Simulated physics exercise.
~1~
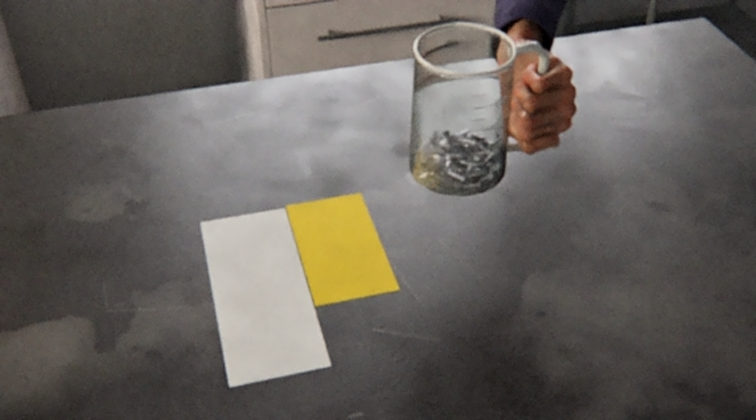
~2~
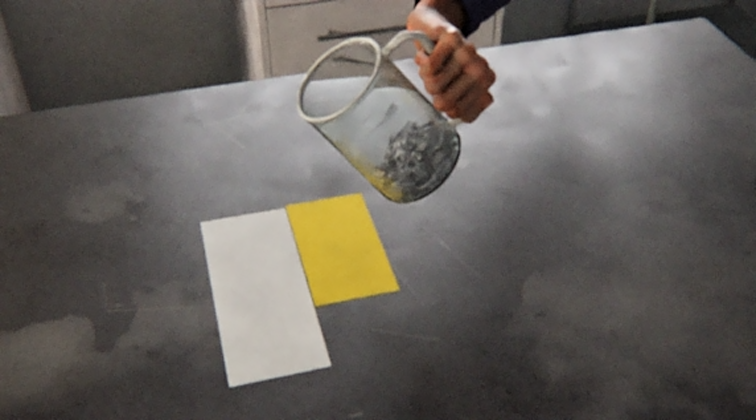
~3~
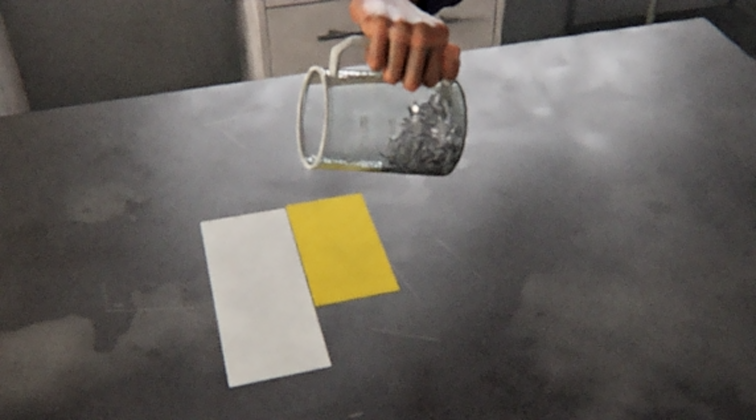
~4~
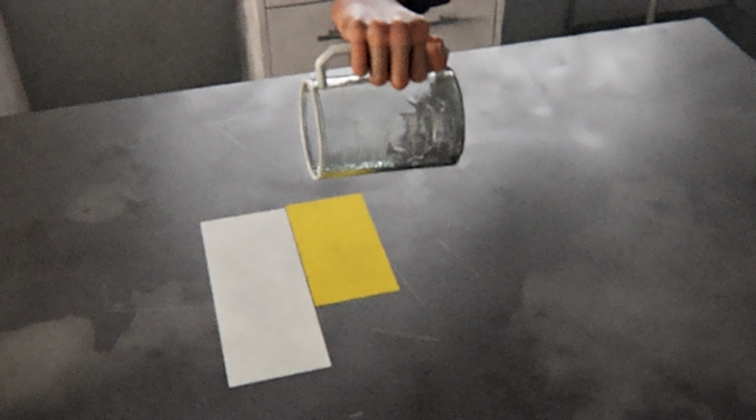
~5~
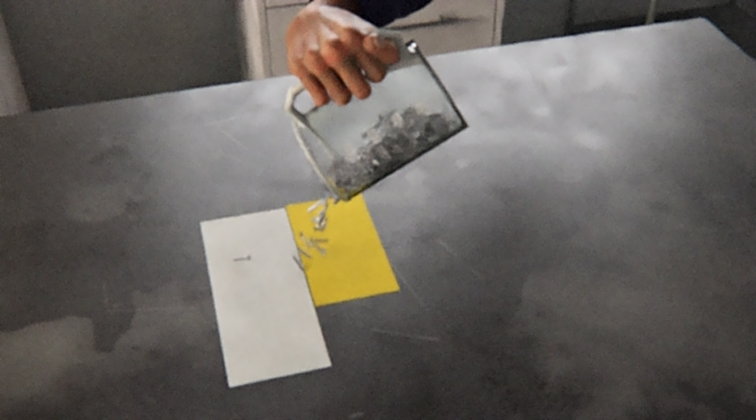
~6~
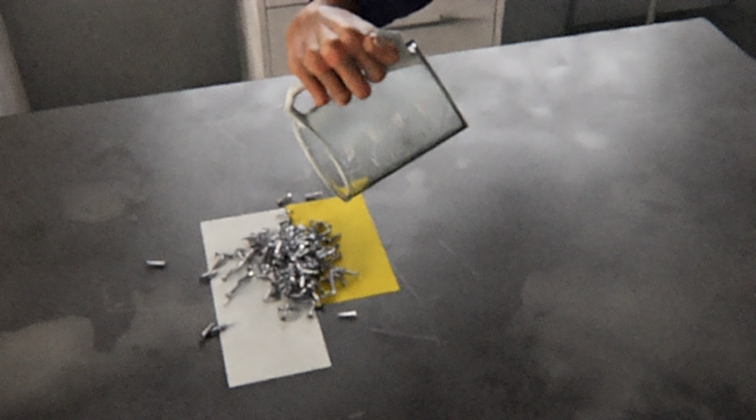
We see a hand move a clear jug of small metal screws left over a gray table and tilt it until they pour out, leaving the jug empty and the screws heaped across adjoining white and yellow mats, with a few scattered on the bare table.
